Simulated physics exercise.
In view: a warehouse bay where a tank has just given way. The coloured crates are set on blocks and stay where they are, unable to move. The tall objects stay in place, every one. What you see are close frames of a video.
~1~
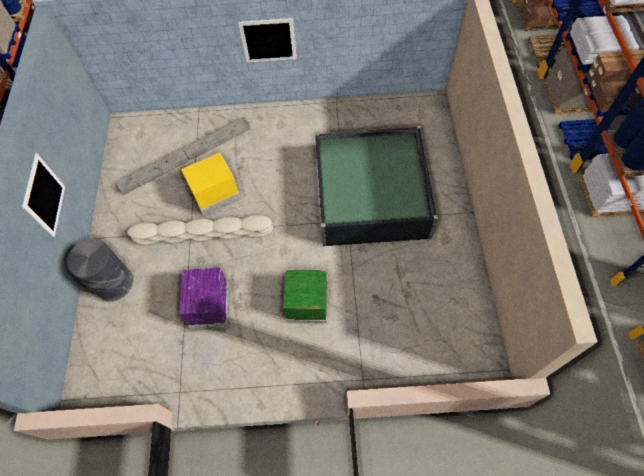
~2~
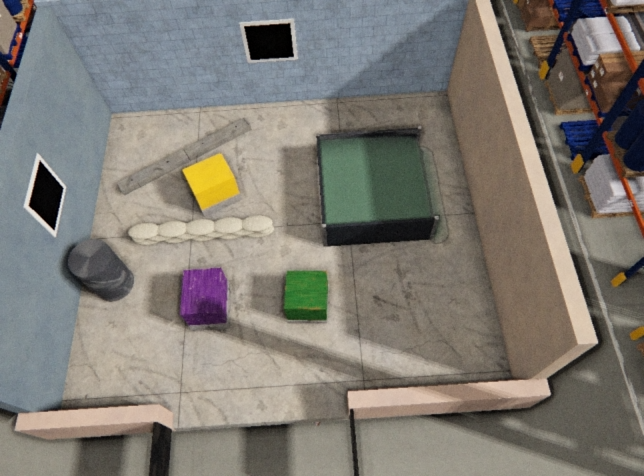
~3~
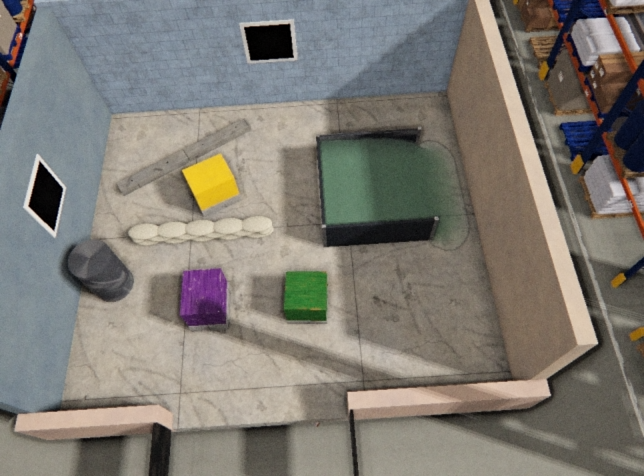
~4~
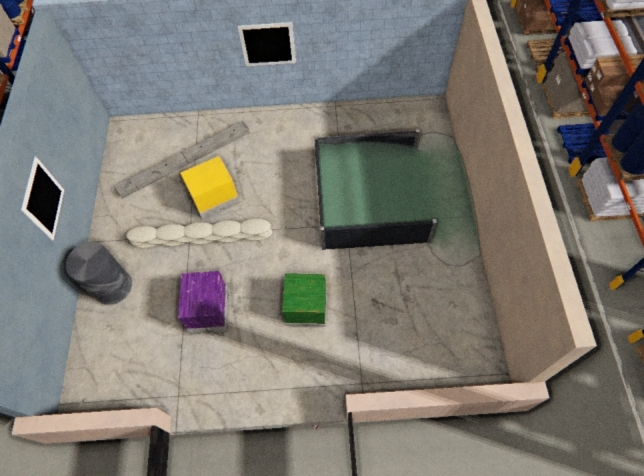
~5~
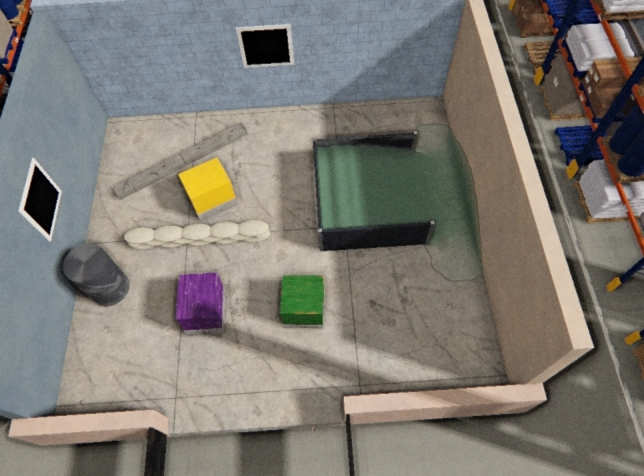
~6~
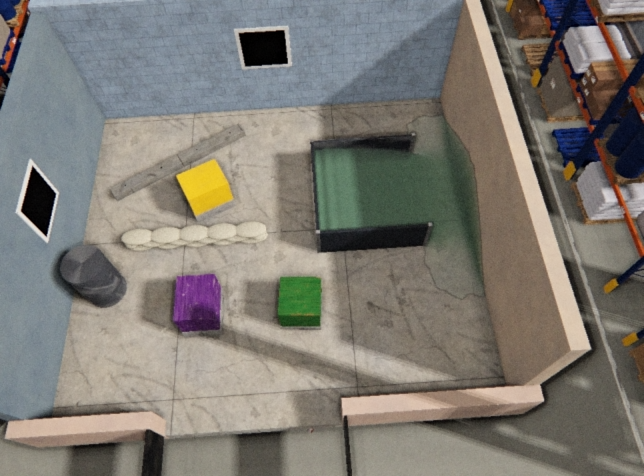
To begin with, an open, dark-framed tank of green water stands whole in a walled bay, near yellow, purple and green blocks. Its right side gives way and water pours out, bulging across the floor. The water then spreads along the foot of the right wall, while the blocks stay still.
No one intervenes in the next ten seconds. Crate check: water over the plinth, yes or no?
Green crate no, purple crate no, yellow crate no.
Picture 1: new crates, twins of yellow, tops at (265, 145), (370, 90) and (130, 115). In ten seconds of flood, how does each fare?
Taking them in order, the first is untouched, the second is flooded and the third is untouched.
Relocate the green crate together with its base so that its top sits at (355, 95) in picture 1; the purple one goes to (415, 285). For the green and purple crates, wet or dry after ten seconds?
Green crate: Overtopped; purple crate: Not reached.
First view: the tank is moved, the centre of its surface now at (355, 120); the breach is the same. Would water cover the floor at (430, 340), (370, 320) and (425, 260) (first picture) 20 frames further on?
Results in order - swamped, swamped, swamped.
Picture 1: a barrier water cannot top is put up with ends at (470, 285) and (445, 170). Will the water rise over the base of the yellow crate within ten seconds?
As for the yellow crate, it comes through dry.
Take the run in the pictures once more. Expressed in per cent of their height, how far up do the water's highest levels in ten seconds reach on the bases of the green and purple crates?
Respectively 70 % and 40 %.
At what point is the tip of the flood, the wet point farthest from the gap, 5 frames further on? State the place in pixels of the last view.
I'd put it around (498, 385).
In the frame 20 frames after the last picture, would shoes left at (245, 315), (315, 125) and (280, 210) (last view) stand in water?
Result by point, in sequence: Unwetted, then waterlogged, then unwetted.
A moment on, water covers 15 % of the floor; the green crate not reached, the purple crate not reached, the yellow crate not reached.
Next, water covers 25 % of the floor; the green crate not reached, the purple crate not reached, the yellow crate not reached.
Then, water covers 45 % of the floor; the green crate water round its plinth, the purple crate not reached, the yellow crate water round its plinth.
Later, water covers 80 % of the floor; the green crate water round its plinth, the purple crate water round its plinth, the yellow crate water round its plinth.
In the end, water covers 95 % of the floor; the green crate stayed above the water, the purple crate stayed above the water, the yellow crate stayed above the water.
